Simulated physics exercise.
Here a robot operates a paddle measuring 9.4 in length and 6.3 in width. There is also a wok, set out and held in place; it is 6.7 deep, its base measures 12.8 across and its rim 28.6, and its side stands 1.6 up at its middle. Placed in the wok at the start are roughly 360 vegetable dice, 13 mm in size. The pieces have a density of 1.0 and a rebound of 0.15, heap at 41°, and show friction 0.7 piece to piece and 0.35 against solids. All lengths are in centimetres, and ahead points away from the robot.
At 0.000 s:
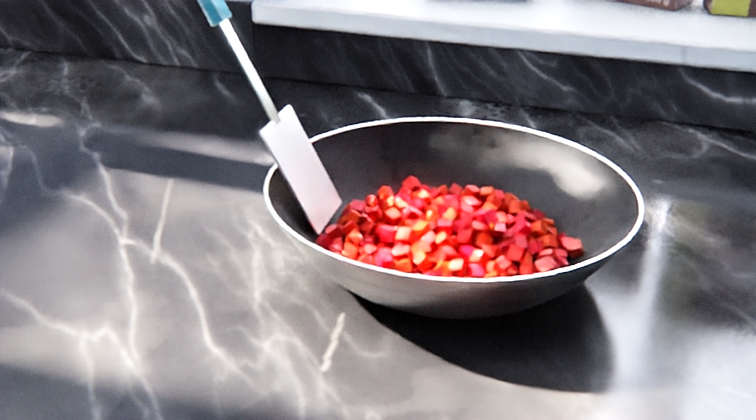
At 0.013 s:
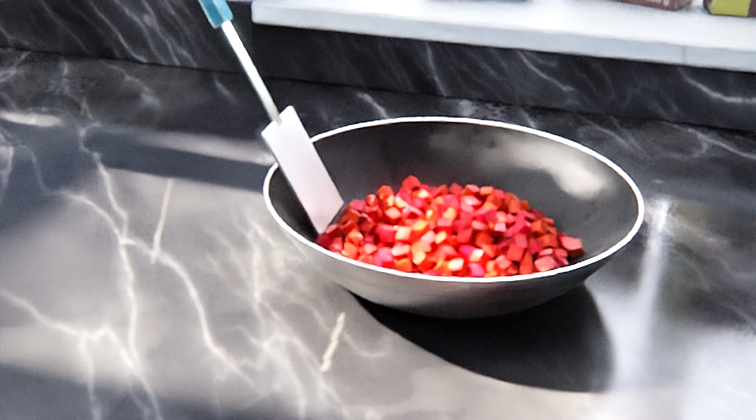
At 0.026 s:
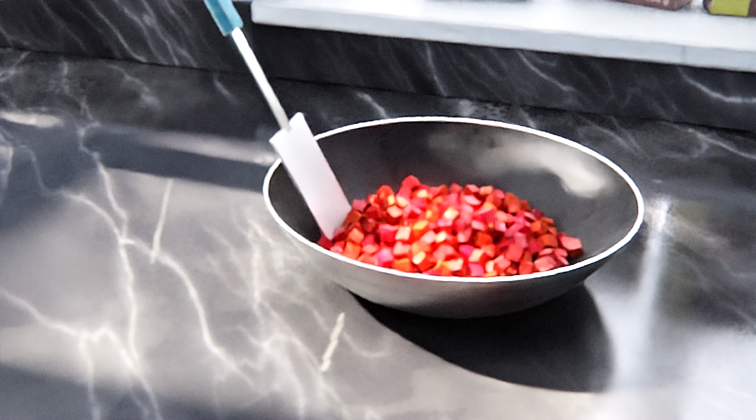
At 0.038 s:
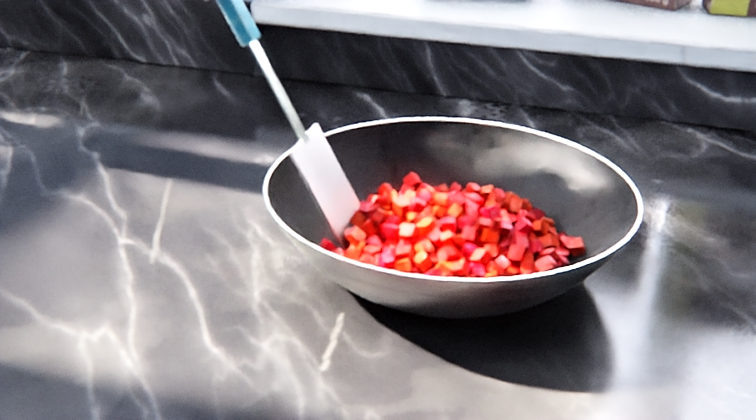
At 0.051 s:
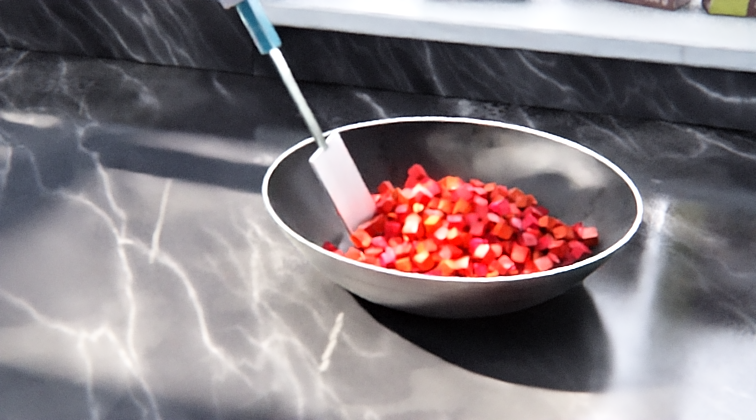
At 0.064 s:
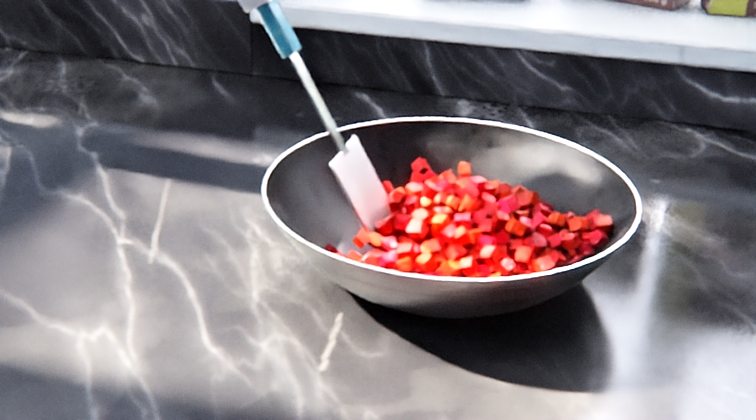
A dark wok sitting on a marbled counter as a white paddle with a blue handle pushes red diced vegetables to the right.
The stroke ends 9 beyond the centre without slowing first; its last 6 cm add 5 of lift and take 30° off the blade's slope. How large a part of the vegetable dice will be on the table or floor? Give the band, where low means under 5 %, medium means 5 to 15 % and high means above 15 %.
Band: High.
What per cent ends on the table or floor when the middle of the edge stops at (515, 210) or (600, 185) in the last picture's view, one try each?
First try about 10 percent, second about 35 percent.
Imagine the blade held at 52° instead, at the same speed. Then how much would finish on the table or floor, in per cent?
Some 25 in a hundred.
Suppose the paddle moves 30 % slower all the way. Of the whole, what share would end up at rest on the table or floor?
In that case, close to 20 per cent.
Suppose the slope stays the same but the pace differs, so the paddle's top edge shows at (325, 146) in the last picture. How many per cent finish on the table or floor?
I'd say around 20 per cent.
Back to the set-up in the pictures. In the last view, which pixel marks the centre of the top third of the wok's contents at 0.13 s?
About pixel (530, 215).
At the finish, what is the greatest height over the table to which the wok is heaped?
Some 6.0 cm above the table.
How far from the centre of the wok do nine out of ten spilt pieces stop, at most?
The distance is roughly 50 cm.
By 0.10 s, sloping 61°, highest piece 9 above the table; 365 in the wok.
By 0.13 s, sloping 54°, highest piece 10 above the table; 361 in the wok, 4 on the blade or in flight.
By 0.34 s, sloping 31°, highest piece 22 above the table; 257 in the wok, 27 on the table or floor, 81 on the blade or in flight.
By 1.39 s, sloping 31°, highest piece 6 above the table; 257 in the wok, 108 on the table or floor.
Final count, 257 in the wok, 108 on the table or floor. That is 30 % on the table or floor.
